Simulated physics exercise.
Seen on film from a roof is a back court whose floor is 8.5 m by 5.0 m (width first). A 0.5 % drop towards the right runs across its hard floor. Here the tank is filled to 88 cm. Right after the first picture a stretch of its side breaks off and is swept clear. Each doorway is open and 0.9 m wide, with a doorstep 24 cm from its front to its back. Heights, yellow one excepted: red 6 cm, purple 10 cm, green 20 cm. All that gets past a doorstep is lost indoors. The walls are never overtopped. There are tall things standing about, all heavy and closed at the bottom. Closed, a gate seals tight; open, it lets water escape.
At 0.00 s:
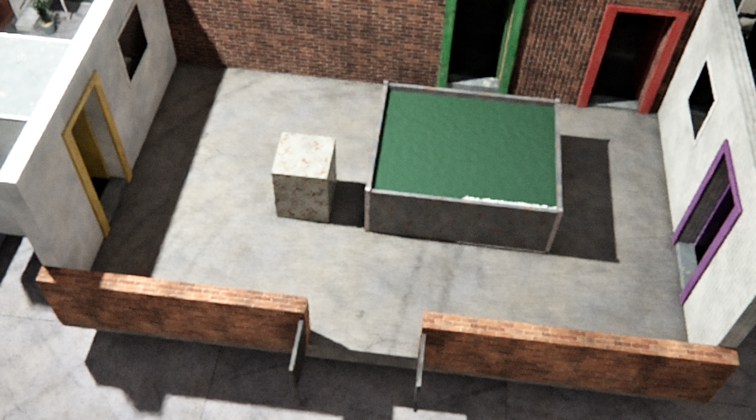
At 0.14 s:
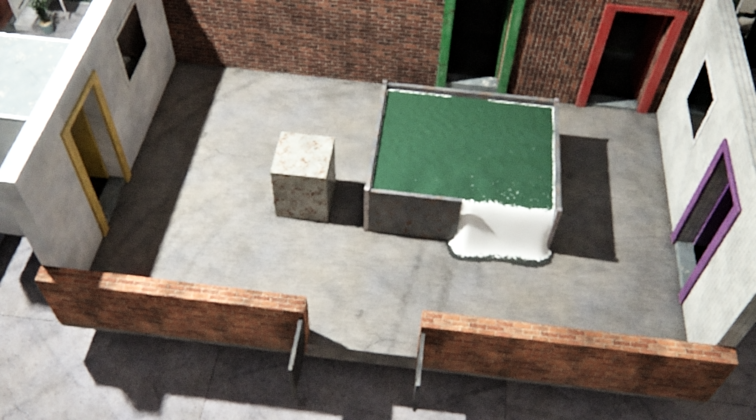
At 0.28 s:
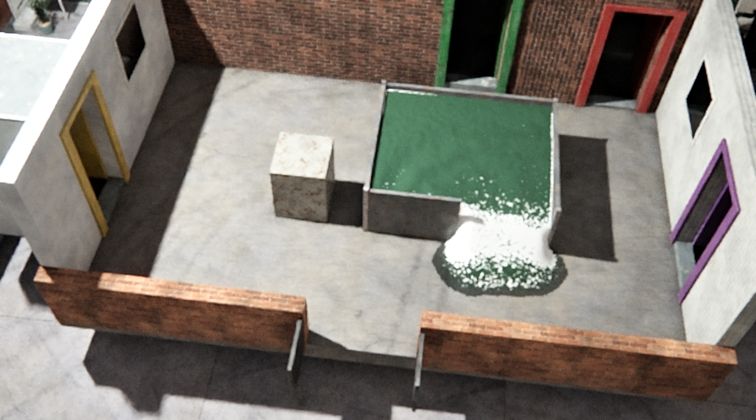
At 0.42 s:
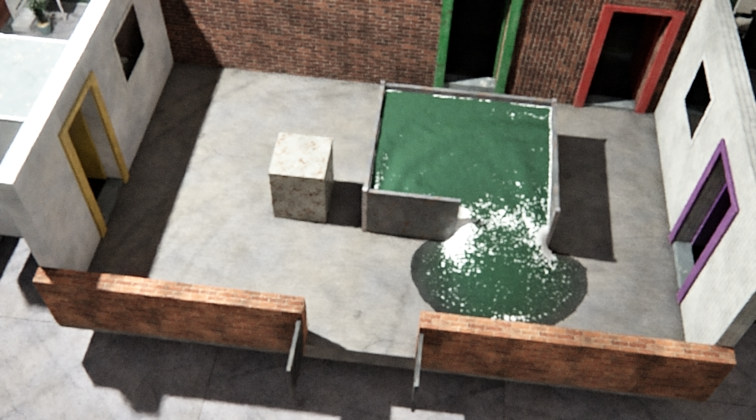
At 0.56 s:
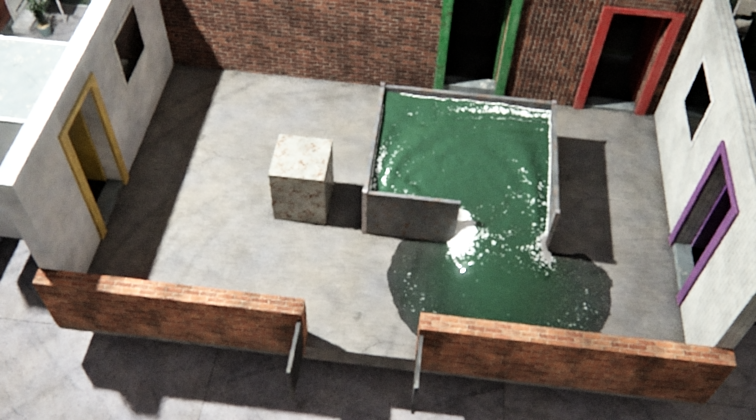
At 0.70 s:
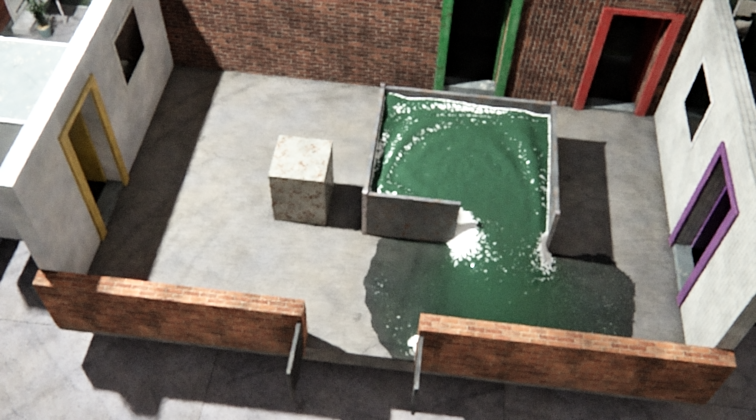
The video shows a walled courtyard with coloured door surrounds, a pale block and a square tank of green liquid; part of the tank's near side opens, and the liquid pours out in white foam, spreading across the grey floor.
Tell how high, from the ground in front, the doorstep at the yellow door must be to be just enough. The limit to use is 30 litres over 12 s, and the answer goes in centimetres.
It must be about 11.5 cm high.
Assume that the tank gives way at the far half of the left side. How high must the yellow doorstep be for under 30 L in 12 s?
About 18 cm.
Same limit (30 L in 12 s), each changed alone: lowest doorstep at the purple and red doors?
Roughly 17 cm for the purple door and roughly 24 cm for the red door.
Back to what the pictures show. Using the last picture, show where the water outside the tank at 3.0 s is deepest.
(662, 374).
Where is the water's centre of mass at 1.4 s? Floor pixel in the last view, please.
(480, 229), roughly.
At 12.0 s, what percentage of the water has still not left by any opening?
I'd estimate some 74 in a hundred.
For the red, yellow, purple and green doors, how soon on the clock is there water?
Front arrival: Red 2.8 seconds, yellow 3.2 seconds, purple 1.5 seconds, green 3.6 seconds.
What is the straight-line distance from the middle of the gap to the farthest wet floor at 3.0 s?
6.2 m.
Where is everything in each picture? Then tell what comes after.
Still water, 88 cm deep, in the tank at (467, 147); the yellow door at (101, 162) is dry, in the first picture.
The front is at (461, 256), 0.3 m from the gap at (502, 232); 0.3 m2 of floor is wet, 88 cm left at the back, in the second picture.
The gap is at (501, 233), the front 0.8 m out at (462, 287); the back of the tank holds 88 cm, in the third picture.
The gap is at (500, 235), the front 1.5 m out at a hidden place; the back of the tank holds 87 cm, in the fourth picture.
The gap is at (500, 236), the front 1.8 m out at a hidden place; the back of the tank holds 82 cm, in the fifth picture.
The gap is at (500, 236), the front 2.1 m out at a hidden place; the back of the tank holds 74 cm; 4.2 m in a straight line remain to the yellow door at (98, 165), in the sixth picture.
After 1.4 s water covers 20 % of the floor, deepest (62 cm) near (689, 377); it has not reached the yellow door.
After 3.0 s water covers 65 % of the floor, deepest (47 cm) near (662, 374); it has not reached the yellow door.
After 12.0 s water covers 100 % of the floor, deepest (15 cm) near (76, 303); 9 cm at the yellow door, 32 litres in over its 11 cm doorstep.
At the yellow door as built, the water arrived by 3.3 s and peaked near 20 cm at 3.8 s.
With a doorstep of 9 cm, 58 litres would have come in within the 12 s; with 14 cm, 11 litres. So under 30 litres takes about 11.5 cm.
